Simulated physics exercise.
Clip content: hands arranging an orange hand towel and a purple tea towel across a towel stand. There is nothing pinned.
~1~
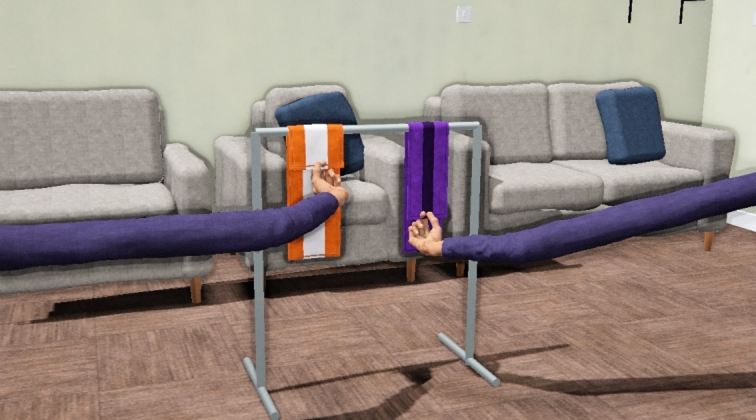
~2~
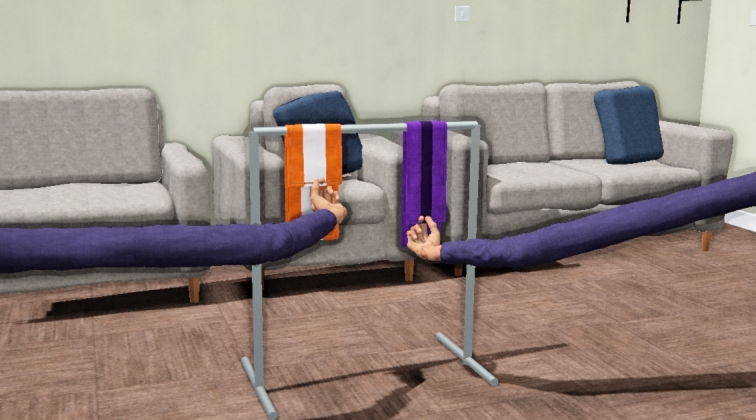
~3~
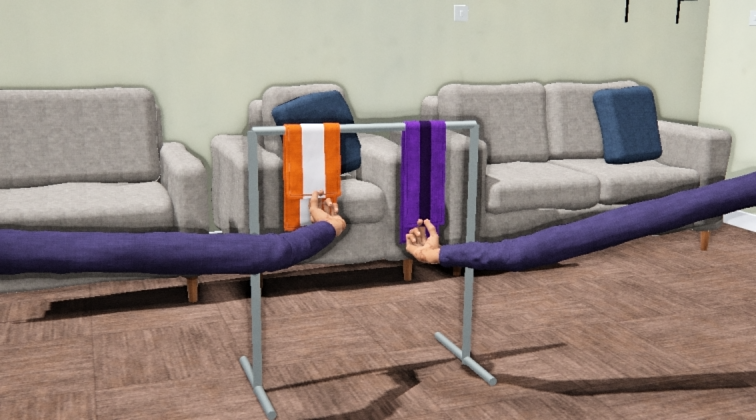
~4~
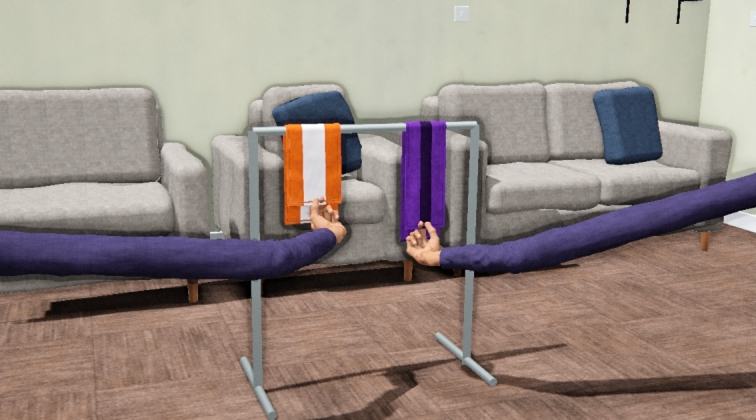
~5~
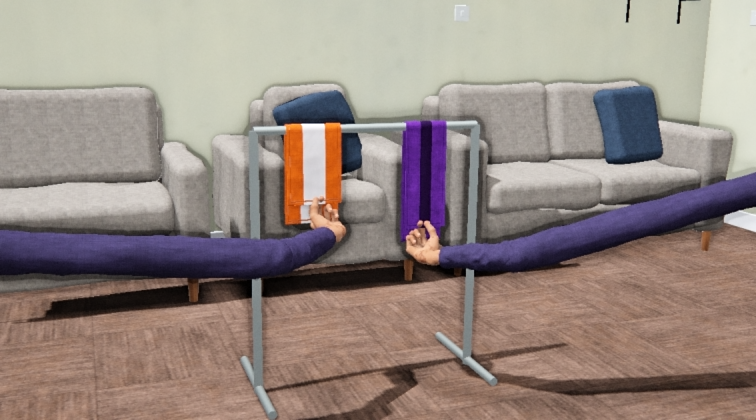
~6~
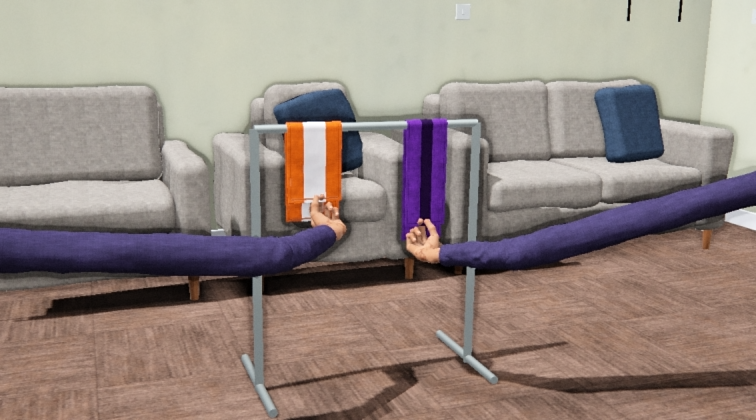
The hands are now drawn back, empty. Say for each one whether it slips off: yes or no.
Orange hand towel: No; purple tea towel: No.
Then, 0.40 s past the final frame, hand towel unmoved; tea towel unmoved.
When it is over, hand towel unmoved; tea towel unmoved. The orange hand towel hangs there and the purple tea towel keeps its place.
